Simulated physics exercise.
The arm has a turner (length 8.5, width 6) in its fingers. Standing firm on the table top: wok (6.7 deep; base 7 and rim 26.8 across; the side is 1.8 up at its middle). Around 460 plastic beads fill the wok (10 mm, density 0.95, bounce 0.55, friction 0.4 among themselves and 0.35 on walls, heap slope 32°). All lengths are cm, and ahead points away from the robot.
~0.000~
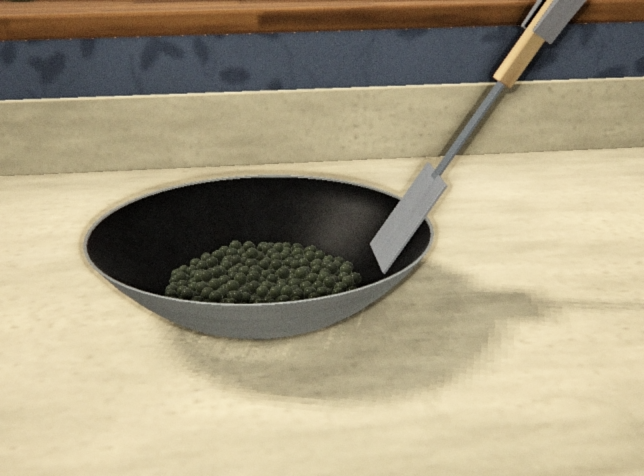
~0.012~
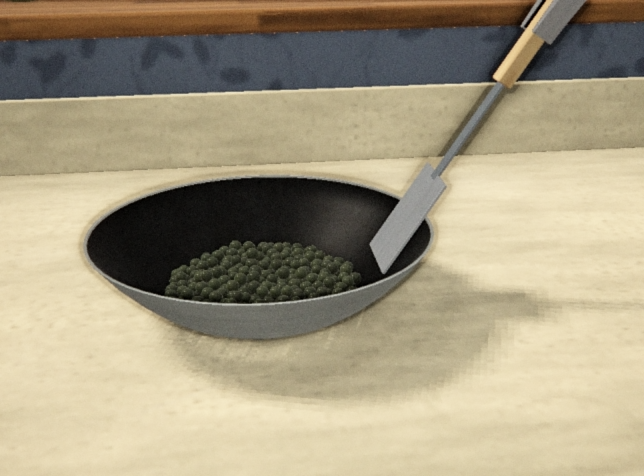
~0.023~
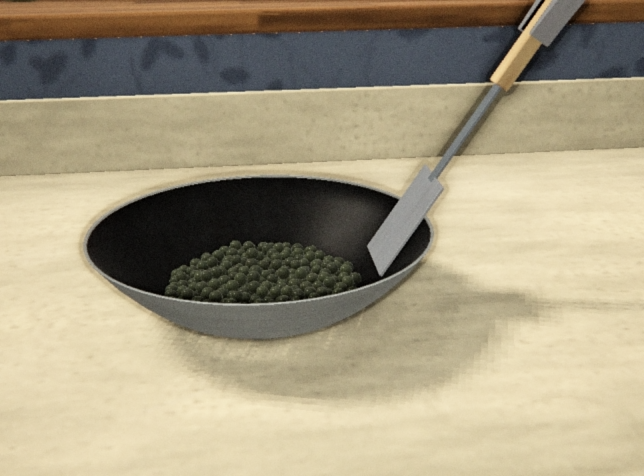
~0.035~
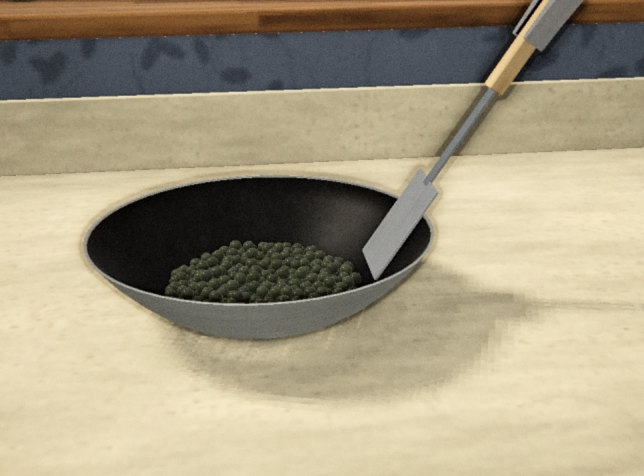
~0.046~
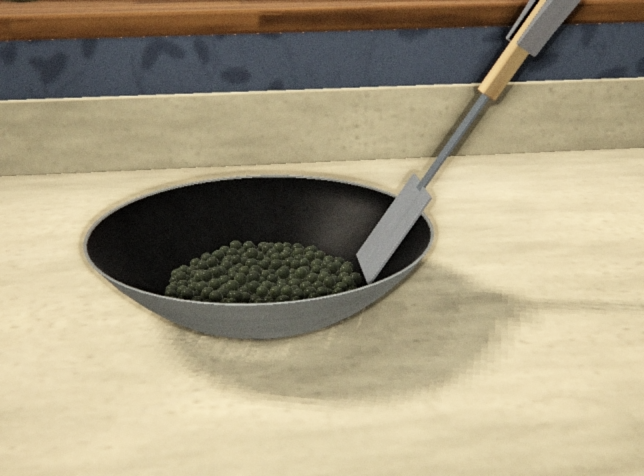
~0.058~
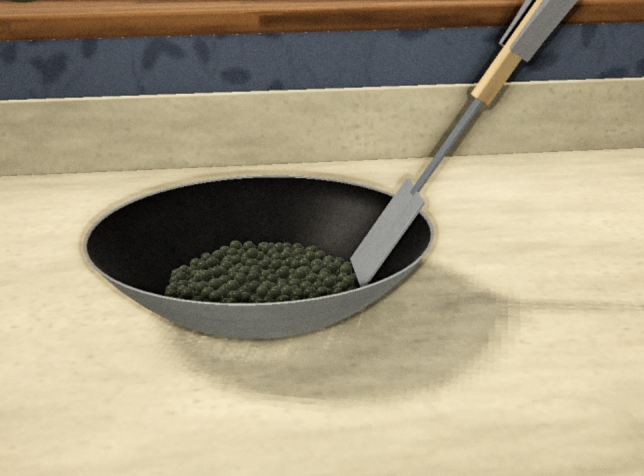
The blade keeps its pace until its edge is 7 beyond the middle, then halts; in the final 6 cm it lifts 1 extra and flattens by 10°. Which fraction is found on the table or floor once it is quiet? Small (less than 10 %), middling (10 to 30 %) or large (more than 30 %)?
A small share, less than 10 %, ends on the table or floor.
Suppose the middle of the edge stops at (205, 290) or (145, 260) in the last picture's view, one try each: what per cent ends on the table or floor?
Some 0 and 10 per cent.
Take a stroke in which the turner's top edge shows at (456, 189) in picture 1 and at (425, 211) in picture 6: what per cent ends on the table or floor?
Some 0 per cent.
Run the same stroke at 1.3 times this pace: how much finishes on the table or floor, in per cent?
About 0 per cent.
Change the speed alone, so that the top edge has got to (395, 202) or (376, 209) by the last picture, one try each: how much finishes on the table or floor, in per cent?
Some 5 and 25 per cent.
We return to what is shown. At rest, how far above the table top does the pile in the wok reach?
Some 7.0 cm.
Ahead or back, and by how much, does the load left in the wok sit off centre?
About 4.0 cm ahead.
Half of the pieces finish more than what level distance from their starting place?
About 4 cm.
After 0.18 s, sloping 56°, highest piece 4 above the table; 460 in the wok.
After 0.30 s, sloping 52°, highest piece 6 above the table; 460 in the wok.
After 0.56 s, sloping 46°, highest piece 7 above the table; 460 in the wok.
After 1.61 s, sloping 46°, highest piece 6 above the table; 460 in the wok.
At rest, 460 in the wok. That is 0 % on the table or floor.
